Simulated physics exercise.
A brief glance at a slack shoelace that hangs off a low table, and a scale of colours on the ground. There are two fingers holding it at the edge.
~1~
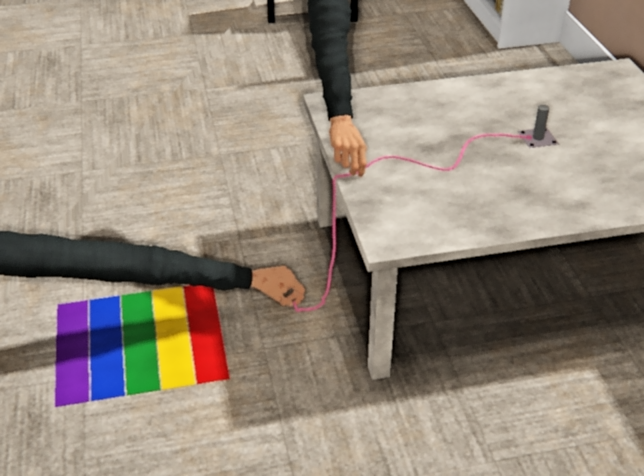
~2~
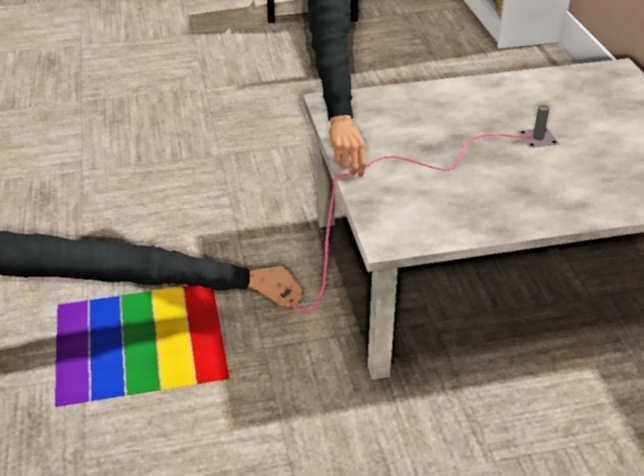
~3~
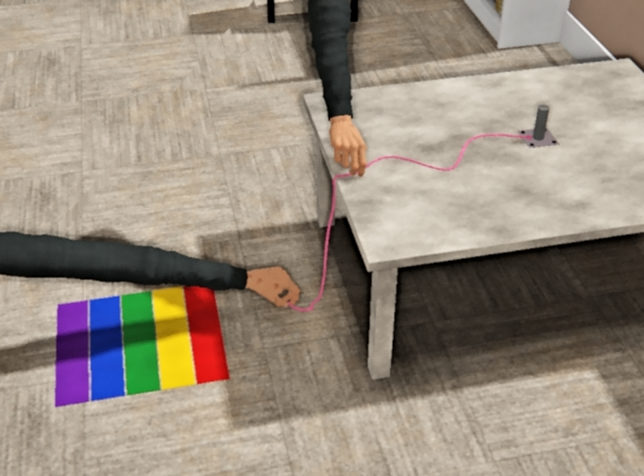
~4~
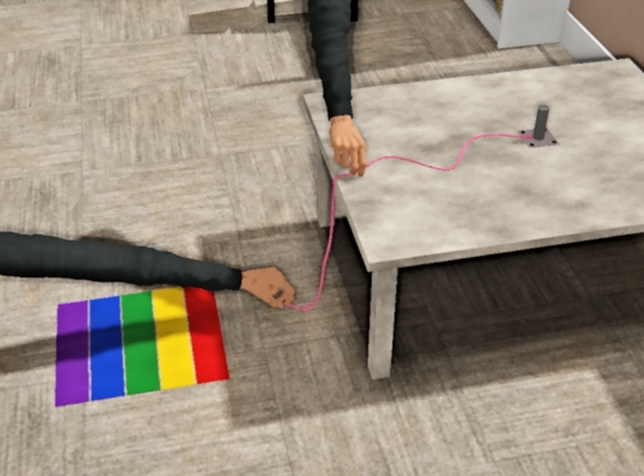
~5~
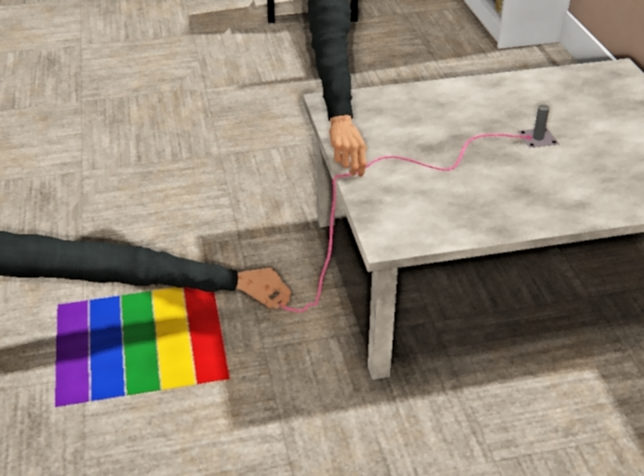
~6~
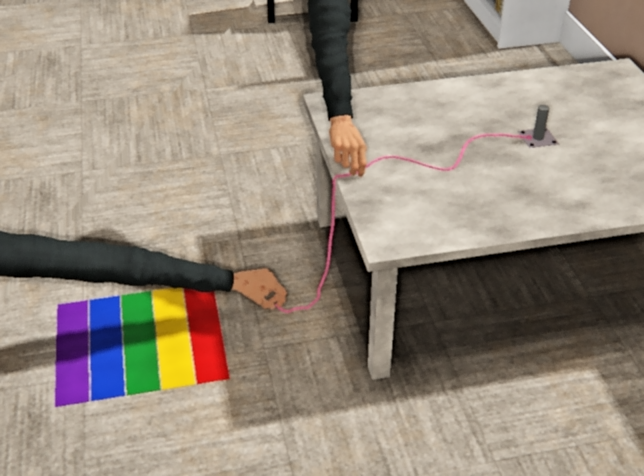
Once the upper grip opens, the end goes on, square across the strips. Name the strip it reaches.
The green strip.
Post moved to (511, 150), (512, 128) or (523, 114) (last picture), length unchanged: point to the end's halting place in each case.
Try by try, around (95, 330), (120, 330) and (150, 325).
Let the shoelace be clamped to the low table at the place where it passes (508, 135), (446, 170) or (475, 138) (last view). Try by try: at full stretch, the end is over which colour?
The end lands on green, yellow and green, in that order.
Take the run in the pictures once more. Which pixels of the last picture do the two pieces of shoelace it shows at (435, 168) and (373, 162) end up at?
At (404, 162), then (339, 175).
A little later, end near (198, 317); over red.
Next, end near (160, 322); over yellow.
When it is tight, end near (138, 326); over green. Over green.
